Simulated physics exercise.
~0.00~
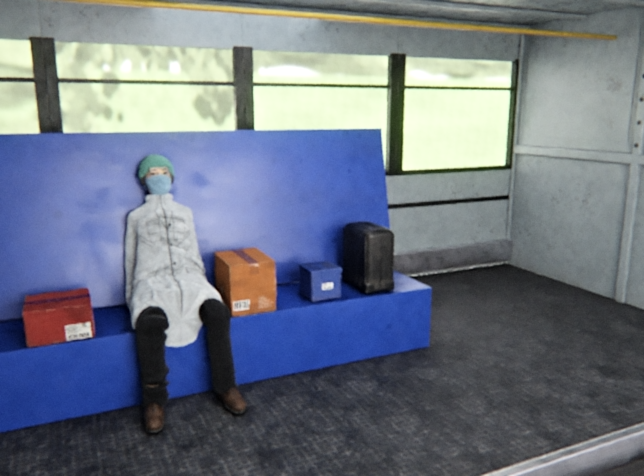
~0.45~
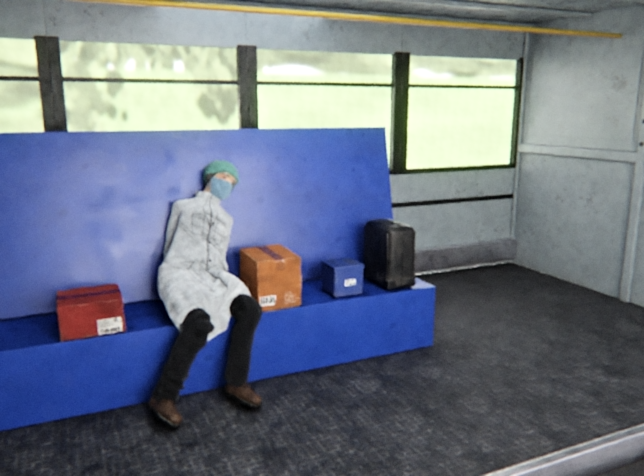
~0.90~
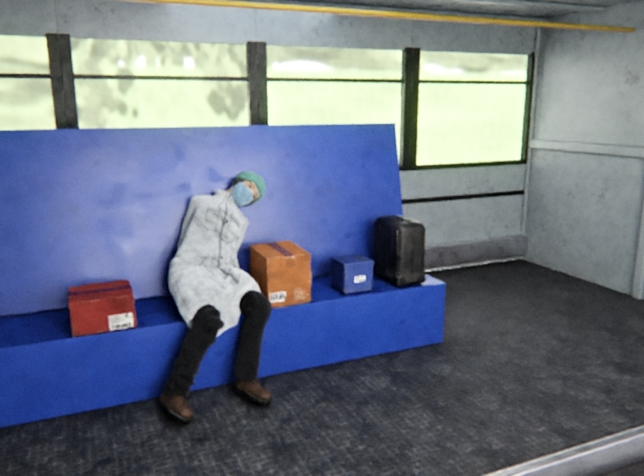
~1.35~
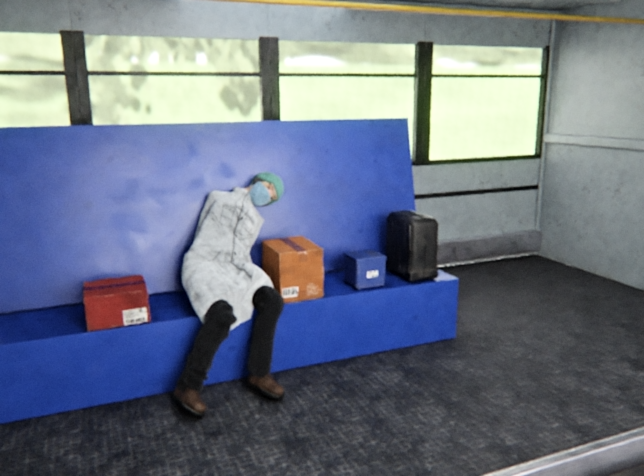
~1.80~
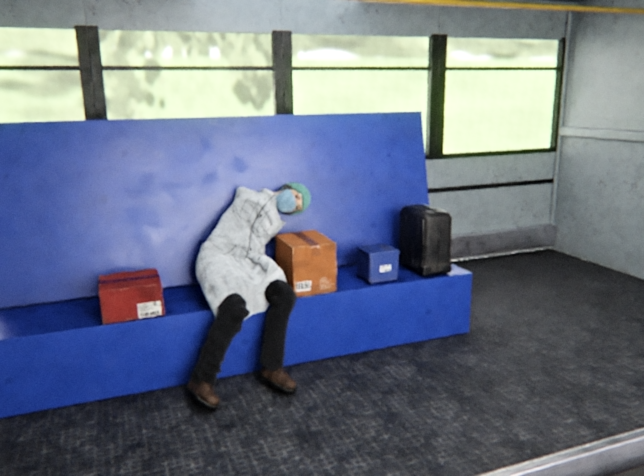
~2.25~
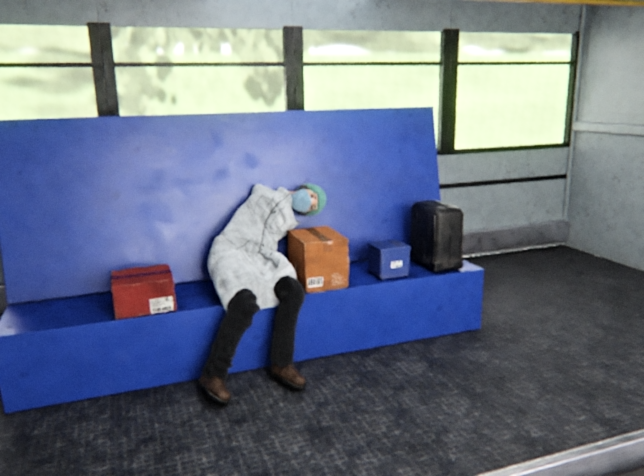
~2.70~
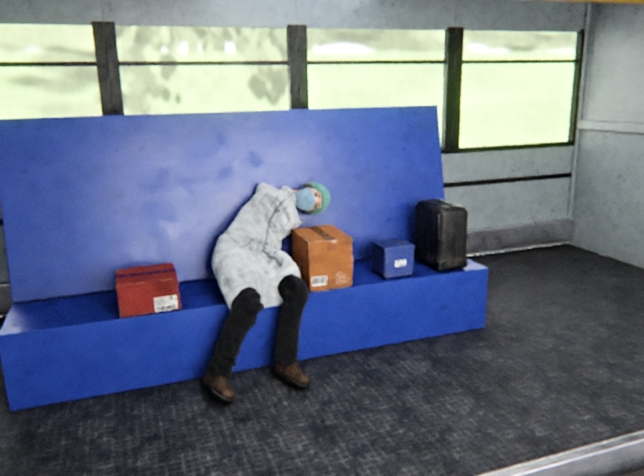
Masked figure in pale gown and green cap slumping sideways to the right on a blue bench, boxes and black case staying put.
